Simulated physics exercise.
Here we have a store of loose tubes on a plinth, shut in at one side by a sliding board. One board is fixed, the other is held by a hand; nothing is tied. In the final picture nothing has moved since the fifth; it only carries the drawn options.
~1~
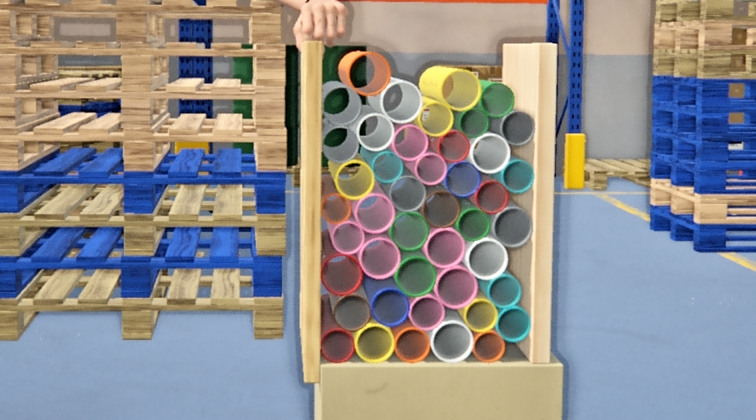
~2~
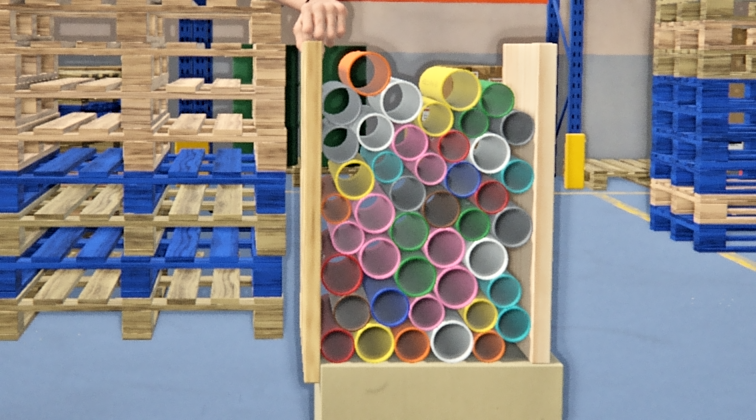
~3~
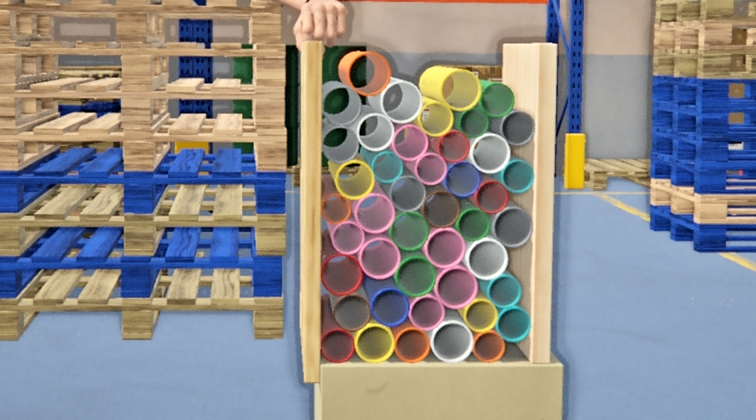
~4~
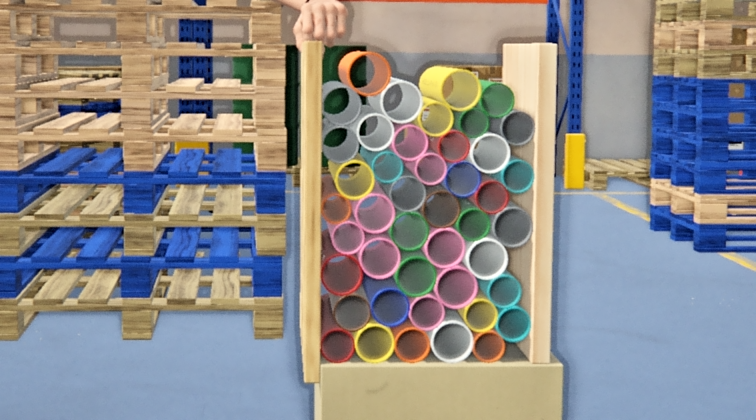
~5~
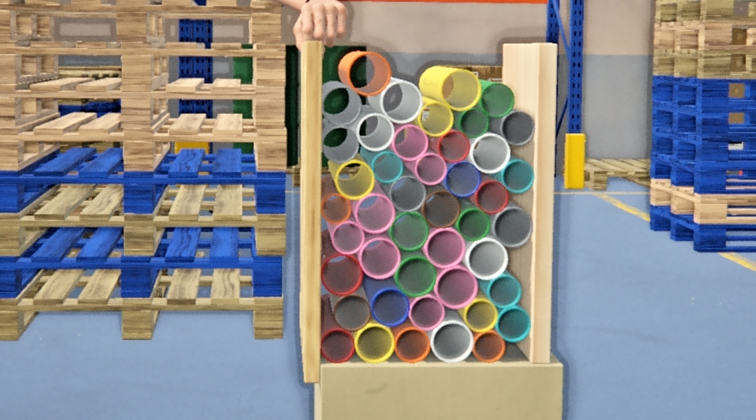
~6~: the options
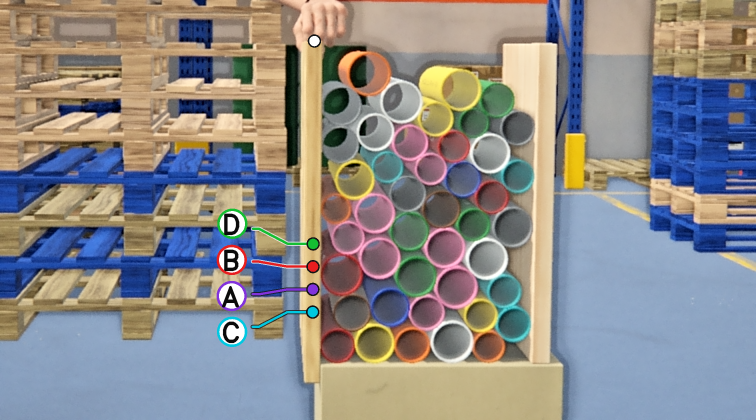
Colourful loose tubes sitting stacked between wooden boards on a plinth, a hand resting atop the left board, nothing visibly moving.
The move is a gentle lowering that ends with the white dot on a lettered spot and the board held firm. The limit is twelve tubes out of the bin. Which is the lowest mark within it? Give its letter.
Lower it to D and no more.
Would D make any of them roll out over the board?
Yes, at D.
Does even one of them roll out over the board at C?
Yes, at C.
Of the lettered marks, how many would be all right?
One of the four.
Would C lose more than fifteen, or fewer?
More than fifteen.
On the marked copy, A at (313, 290); B at (313, 266); C at (313, 312); D at (313, 244); the white dot at (314, 41).
With D. Early on, top of the board (321, 129).
Further on, top of the board (321, 225).
At the end, top of the board (321, 243), eleven out over the board.
As for the rest, A more than twelve out over the board; B more than twelve out over the board; C more than twelve out over the board.
